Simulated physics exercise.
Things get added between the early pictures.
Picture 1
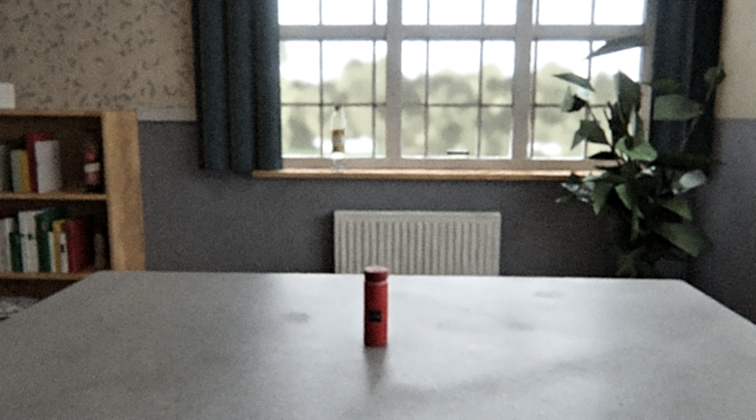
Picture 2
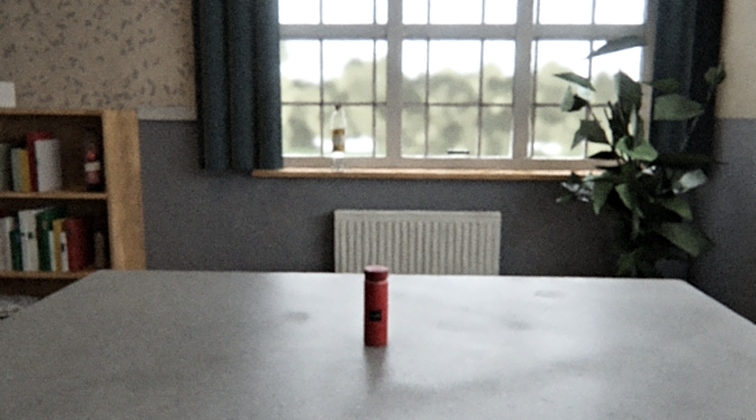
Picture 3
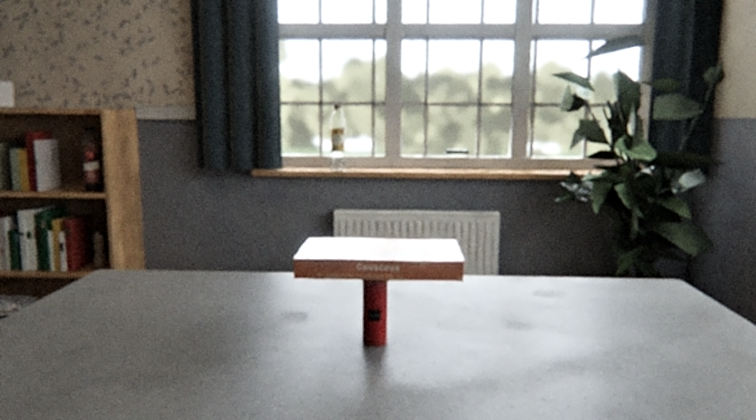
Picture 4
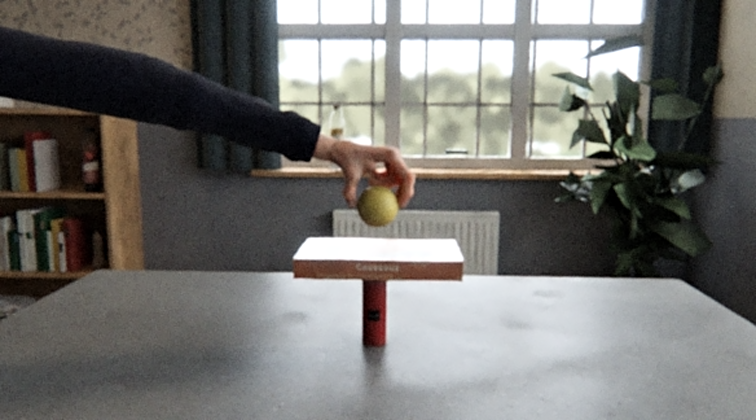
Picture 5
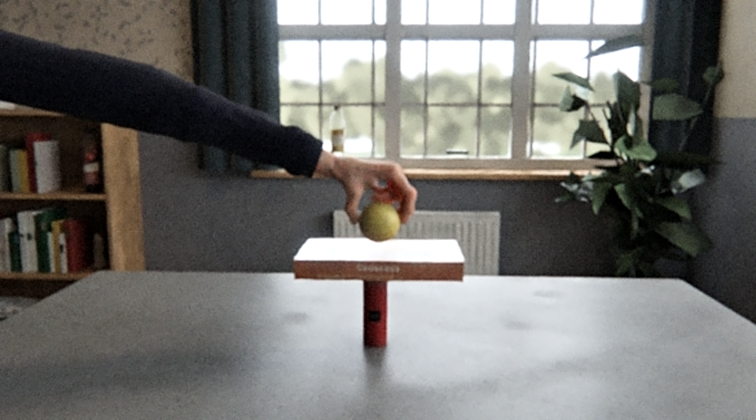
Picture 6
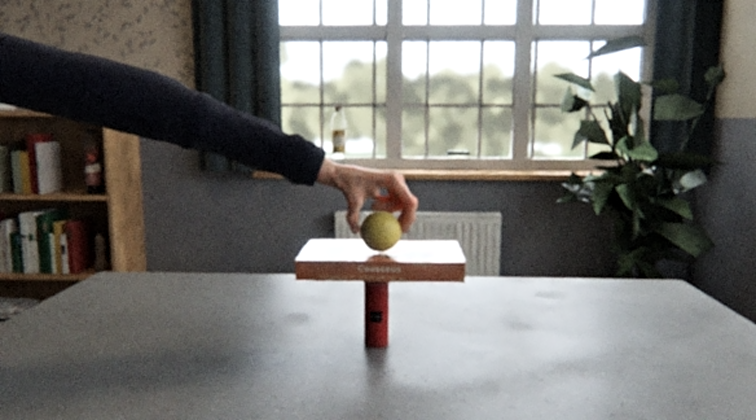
A red shaker stood alone on a gray table until a thick book appeared flat across its top, then a hand reached in from the left and lowered a yellow lemon onto the book.
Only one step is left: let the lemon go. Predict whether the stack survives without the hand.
Carries the load.
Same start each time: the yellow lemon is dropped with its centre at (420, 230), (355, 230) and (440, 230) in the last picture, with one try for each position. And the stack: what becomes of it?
The first time it collapses, the second time it stays standing, and the third time it collapses.
Then, 0.20 s after the last picture, nothing has stirred.
Then, 0.30 s after the last picture, yellow lemon resting near (381, 232).
At rest, all 3 in place. Seen from the same camera at the end, yellow lemon near (381, 232). The stack holds.
